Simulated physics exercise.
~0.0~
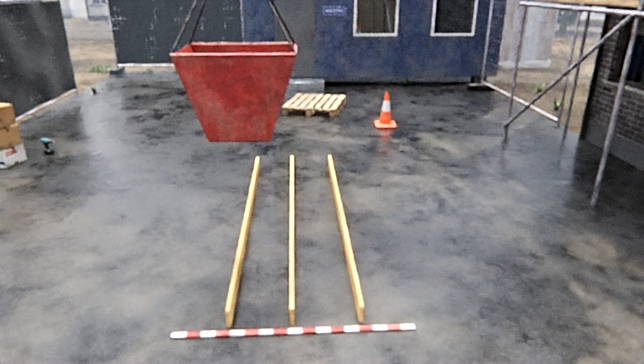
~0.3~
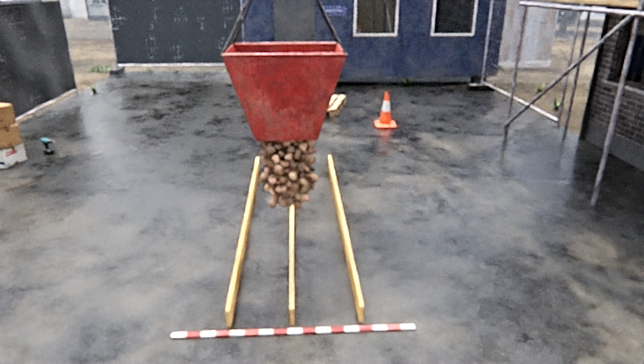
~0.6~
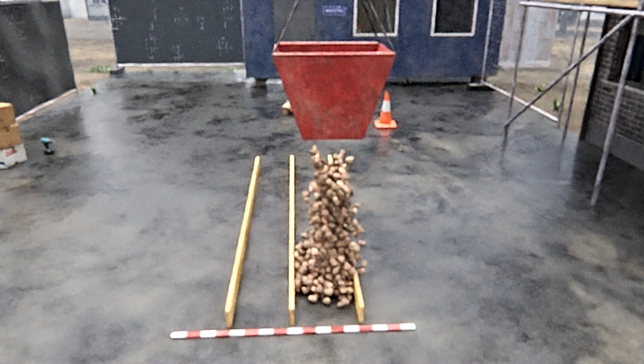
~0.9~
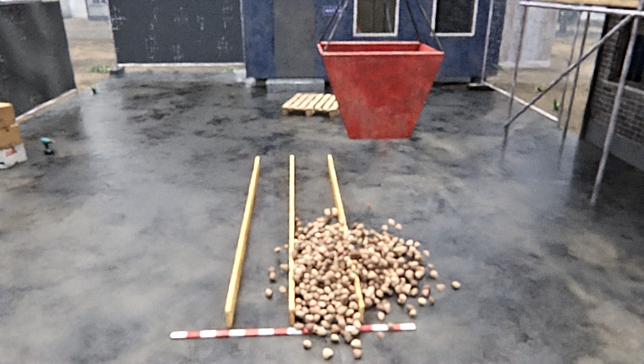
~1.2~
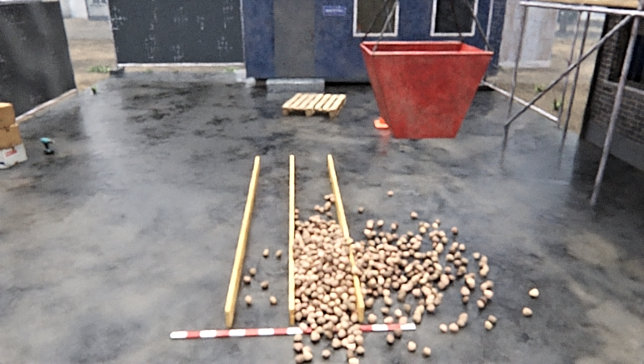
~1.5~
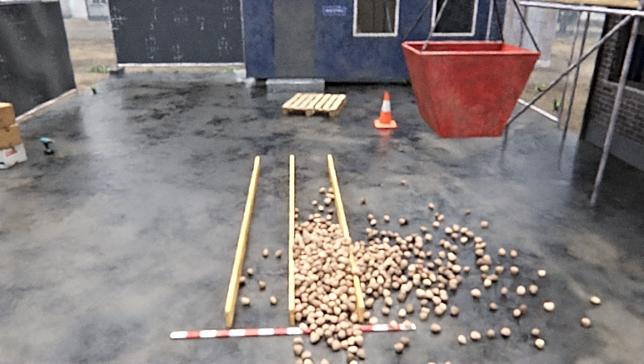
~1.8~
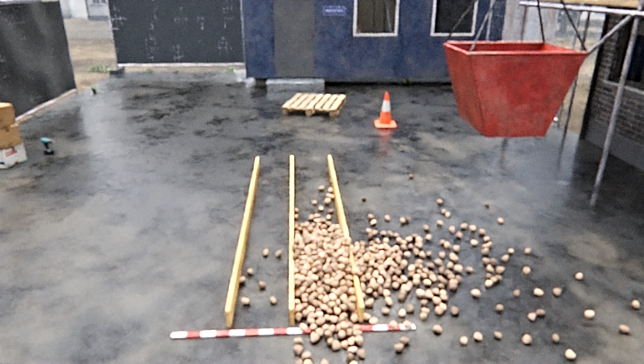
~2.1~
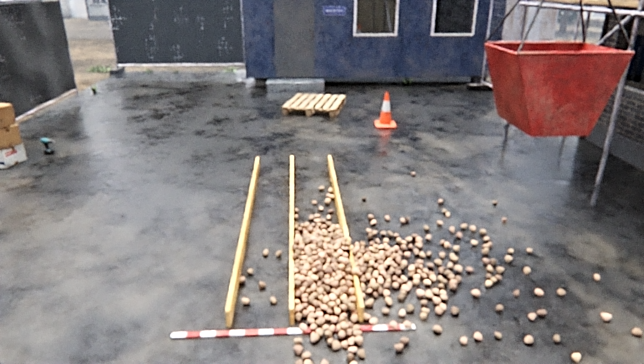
At first, a red skip hangs from a crane over a dark, wet yard, above three wooden boards laid behind a red and white striped staff. As the skip travels right, rounded brown stones drop from its bottom in a clump. They pour down into the right bay and pile up against the boards. The heap then spills over the rightmost board and past the staff, and loose stones scatter across the ground to the right. The empty skip keeps moving right, while most stones lie still in the right bay, many lie beyond it, and only a few sit in the left.
